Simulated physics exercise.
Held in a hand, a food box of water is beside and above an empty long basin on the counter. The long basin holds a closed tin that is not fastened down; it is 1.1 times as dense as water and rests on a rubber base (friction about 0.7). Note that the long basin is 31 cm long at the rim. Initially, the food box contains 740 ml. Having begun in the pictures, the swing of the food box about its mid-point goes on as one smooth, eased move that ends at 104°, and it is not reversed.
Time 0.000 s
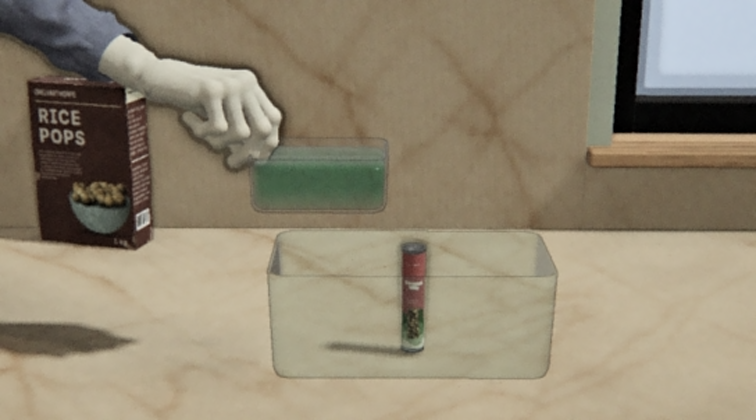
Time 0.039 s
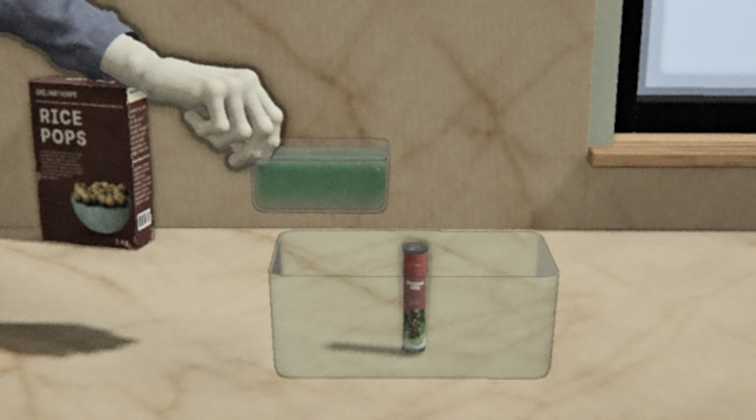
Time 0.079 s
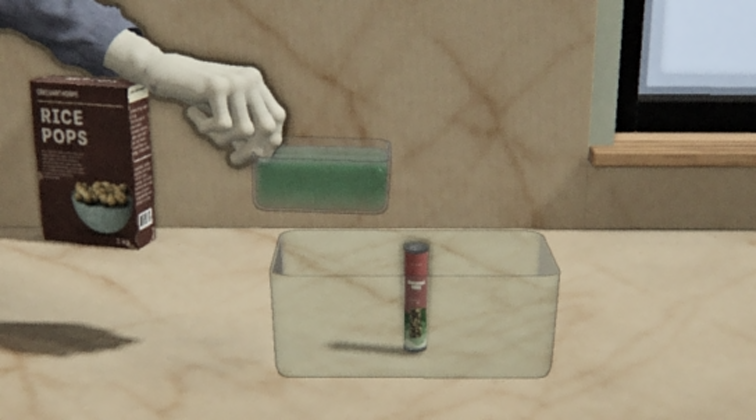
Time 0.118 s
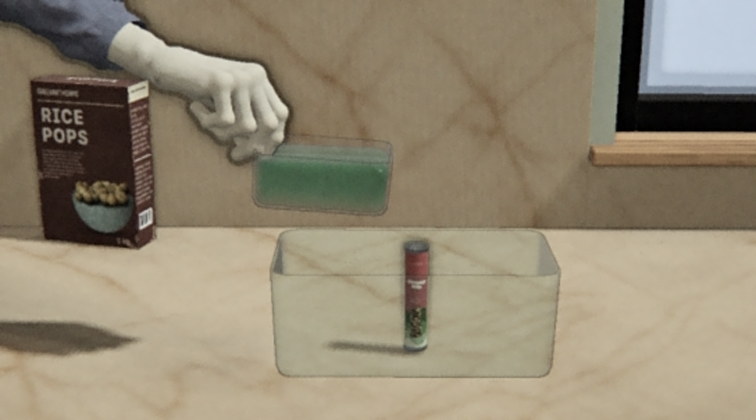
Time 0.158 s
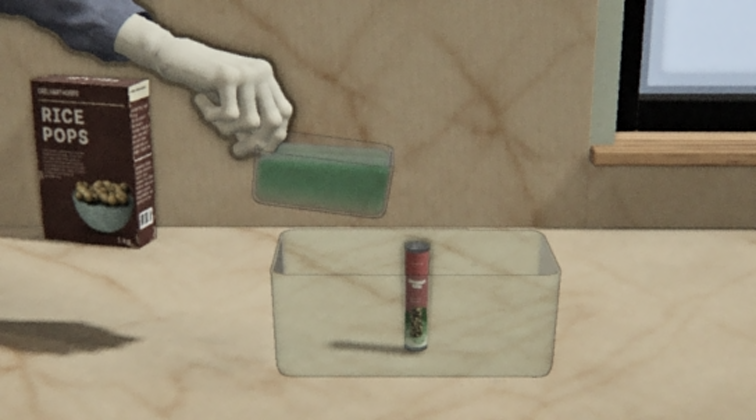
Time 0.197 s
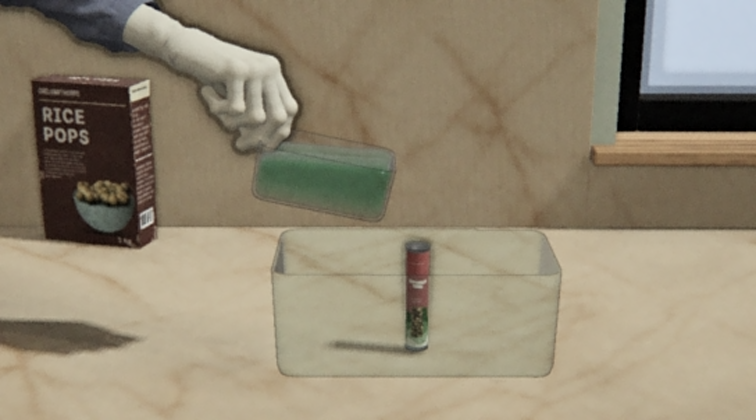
At the start, a pale hand holds a clear food box of green liquid level above a see-through basin containing a red tin, with a rice pops box at left. The hand then rises slightly as the food box gradually tilts, its right end dipping lower, while the basin and tin stay still.
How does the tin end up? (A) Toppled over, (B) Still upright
(B) Still upright.
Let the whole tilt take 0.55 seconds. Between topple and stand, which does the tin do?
The tin keeps standing.
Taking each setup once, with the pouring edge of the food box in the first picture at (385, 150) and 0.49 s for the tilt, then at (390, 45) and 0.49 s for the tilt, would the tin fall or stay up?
Run one: It tumbles. Run two: It does not tip.
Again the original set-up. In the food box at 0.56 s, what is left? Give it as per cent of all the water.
Remaining: Near 34 % of the total.
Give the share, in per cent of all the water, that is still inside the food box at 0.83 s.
Around 6 in a hundred.
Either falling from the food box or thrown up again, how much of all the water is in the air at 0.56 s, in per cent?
36 %.
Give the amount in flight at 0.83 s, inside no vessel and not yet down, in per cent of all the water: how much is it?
Airborne fraction: Approx. 2 %.
Then, 0.56 s in, the tilt is 71° and 33 per cent is still to pour; the tin stands where it began.
Then, 0.83 s in, the tilt is 102° and 6 per cent is still to pour; the tin stands where it began.
Then, 1.11 s in, the tilt is 104° and 0 per cent is still to pour; the tin stands where it began.
Then, 1.41 s in, the tilt is 104° and 0 per cent is still to pour; the tin stands where it began.
Finally, the tin stands where it began.
